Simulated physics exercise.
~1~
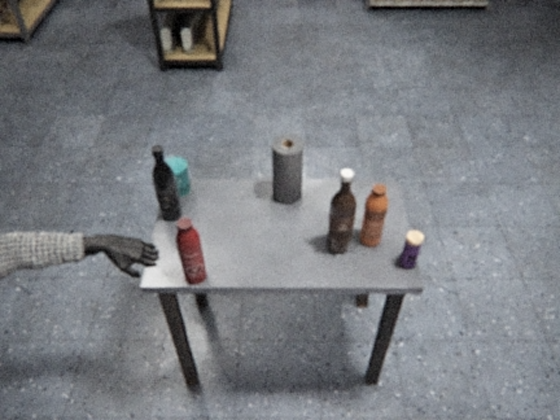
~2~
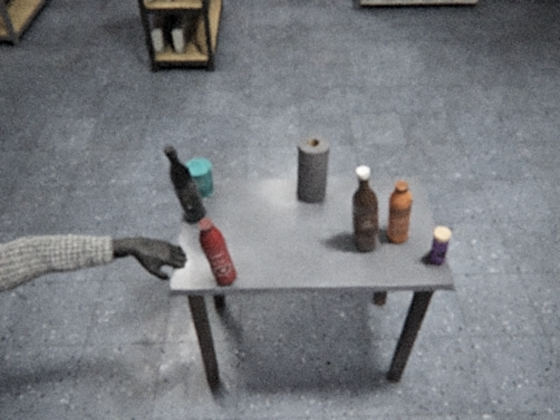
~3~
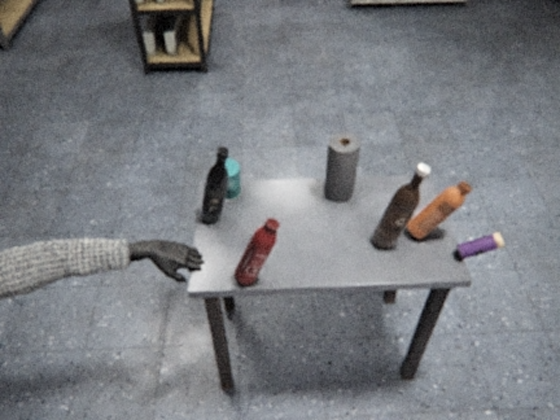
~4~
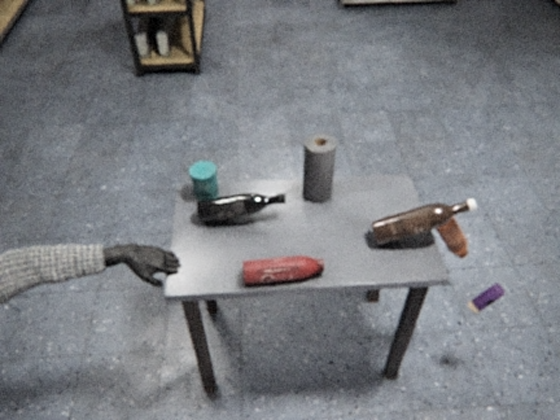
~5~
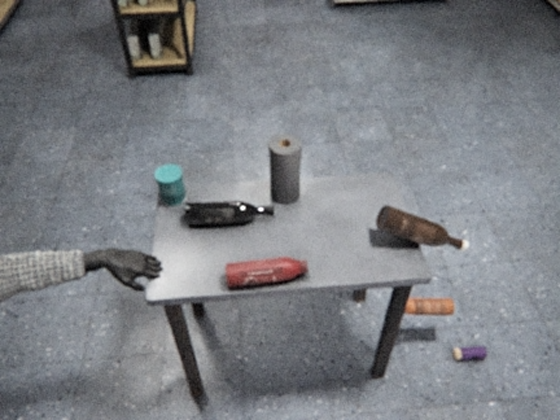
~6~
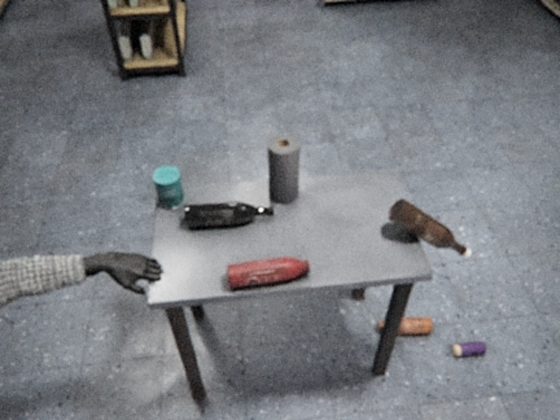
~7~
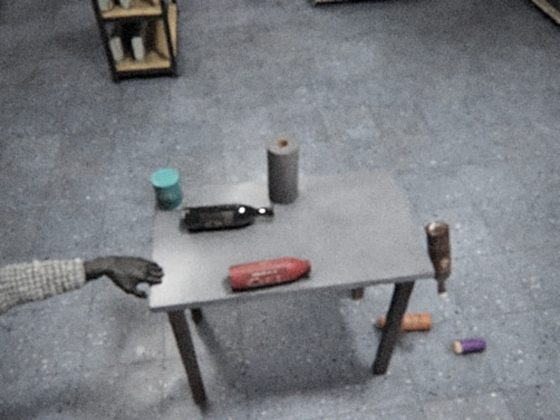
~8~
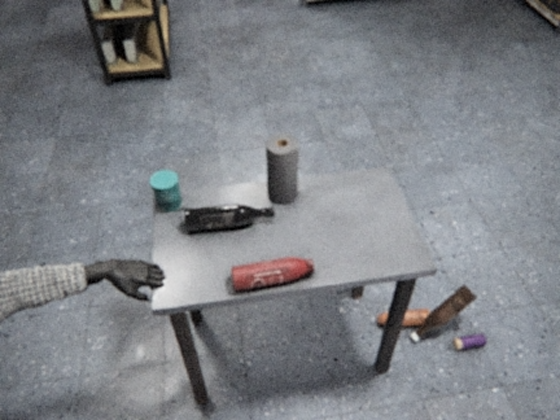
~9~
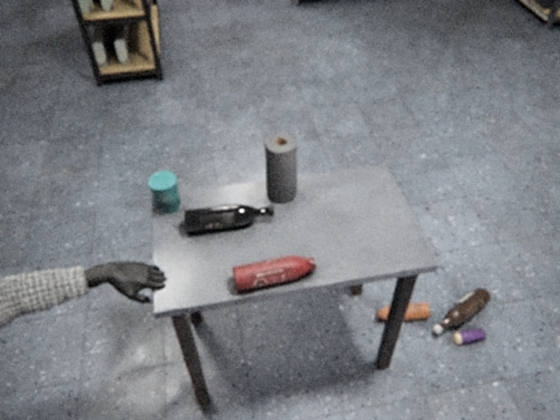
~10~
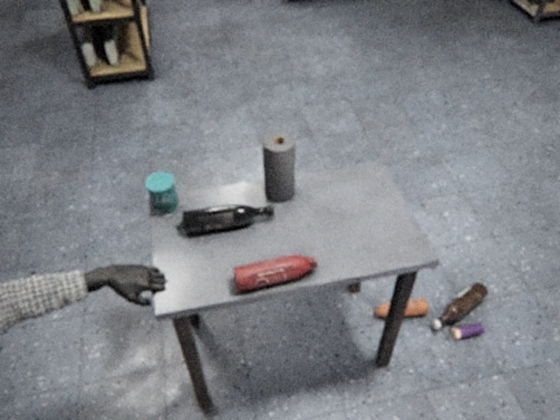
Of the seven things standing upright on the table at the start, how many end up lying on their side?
Five of them end up on their side. The black and red bottles lie on the table, while the brown bottle, orange bottle and purple shaker lie on the floor.
